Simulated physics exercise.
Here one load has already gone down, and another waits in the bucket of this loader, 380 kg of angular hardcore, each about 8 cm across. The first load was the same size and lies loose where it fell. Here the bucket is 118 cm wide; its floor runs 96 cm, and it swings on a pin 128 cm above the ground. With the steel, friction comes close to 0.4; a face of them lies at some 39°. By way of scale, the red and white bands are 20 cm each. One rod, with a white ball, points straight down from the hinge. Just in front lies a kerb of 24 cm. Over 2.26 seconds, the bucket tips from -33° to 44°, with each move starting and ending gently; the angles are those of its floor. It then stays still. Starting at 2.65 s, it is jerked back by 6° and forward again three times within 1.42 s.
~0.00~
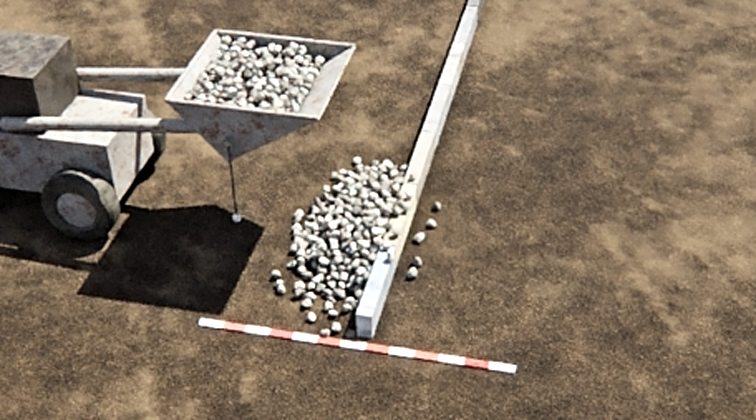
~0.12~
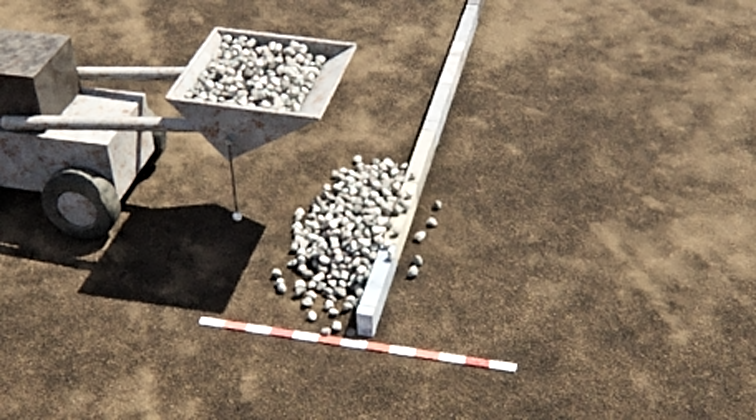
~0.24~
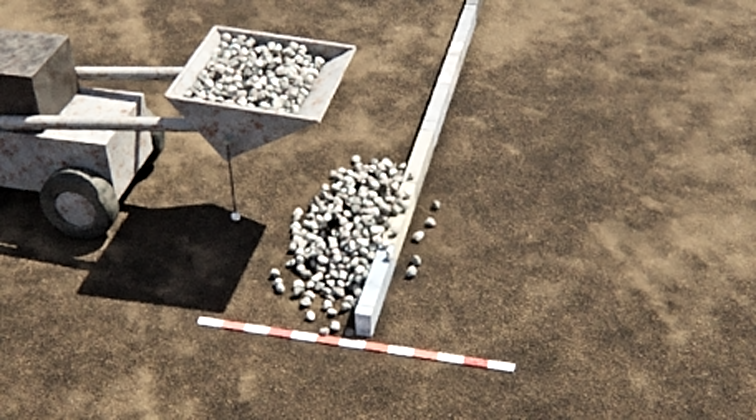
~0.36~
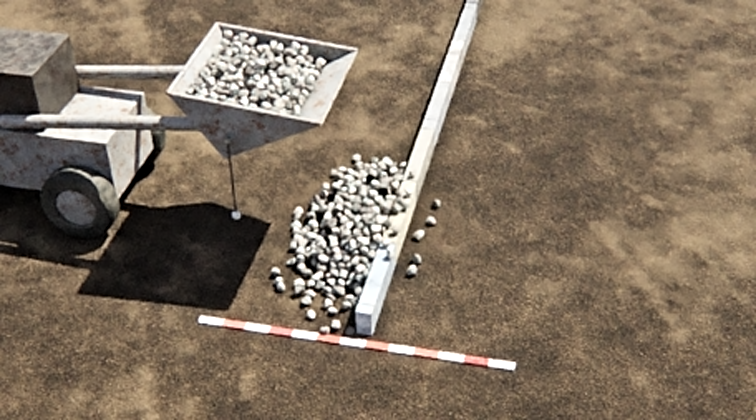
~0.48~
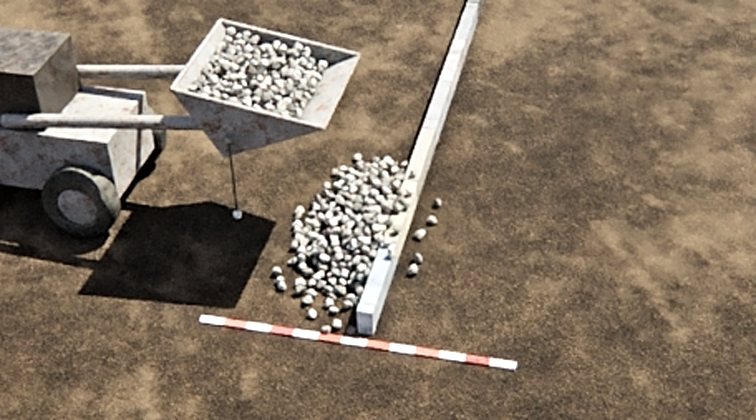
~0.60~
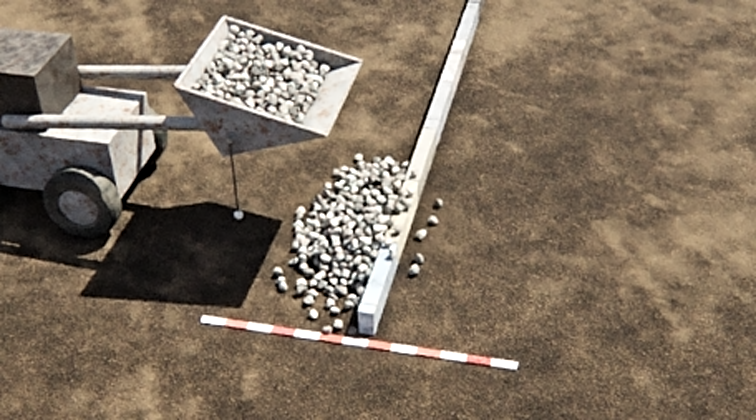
A pale, rust-marked loader stands at the left on brown, patchy bare ground in sunlight, seen from above by a camera that stays almost still. Its grey bucket holds whitish stones above a dark shadow, with a loose heap of similar stones against a pale kerb at centre and a red and white banded strip in front. The bucket barely moves at first, then tilts slightly forward, its rear edge rising as the stones inside shift a little.
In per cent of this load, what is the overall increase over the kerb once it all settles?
2 out of 100, about.
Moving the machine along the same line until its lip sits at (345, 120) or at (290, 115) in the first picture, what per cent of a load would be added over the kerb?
The first would add around 15 per cent, the second around 0 per cent.
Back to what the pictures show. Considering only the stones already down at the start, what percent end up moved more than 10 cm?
Estimate: 5 %, roughly.
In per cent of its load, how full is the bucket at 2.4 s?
It still holds about 20 per cent.
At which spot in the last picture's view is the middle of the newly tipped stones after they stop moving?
I'd say close to (336, 210).
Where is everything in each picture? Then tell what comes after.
In the first frame, the bucket is at -33°, its lip at (319, 118); the top of the load is at (245, 58). The earlier load is highest near (371, 211), 34 cm above ground level, 99 % on this side of the kerb, 1 % over the kerb.
The second frame shows lip at (319, 118), floor tilted -32°, highest stones at (239, 55); the stones move at 0.0 m/s on average.
In the third frame, the bucket is at -31°, its lip at (319, 121); the top of the load is at (239, 54); the stones move at 0.1 m/s on average.
The fourth frame shows lip at (321, 124), floor tilted -28°, highest stones at (238, 51); the stones move at 0.1 m/s on average.
The fifth frame shows lip at (324, 129), floor tilted -24°, highest stones at (233, 47); the stones move at 0.1 m/s on average.
The sixth frame shows lip at (327, 136), floor tilted -20°, highest stones at (230, 47); the stones move at 0.2 m/s on average.
After 1.7 s the floor is at 32°; in per cent of one load, 100 in the bucket, 99 on this side of the kerb, 1 over the kerb; the foremost stones are at (416, 234).
After 2.4 s the floor is at 44°; in per cent of one load, 19 in the bucket, 180 on this side of the kerb, 1 over the kerb; the foremost stones are at (416, 234).
After 4.5 s the floor is at 44°; in per cent of one load, 0 in the bucket, 197 on this side of the kerb, 3 over the kerb; the foremost stones are at (447, 233).
After 7.2 s the floor is at 44°; in per cent of one load, 0 in the bucket, 197 on this side of the kerb, 3 over the kerb; the foremost stones are at (447, 233). Net gain over the kerb, 2.
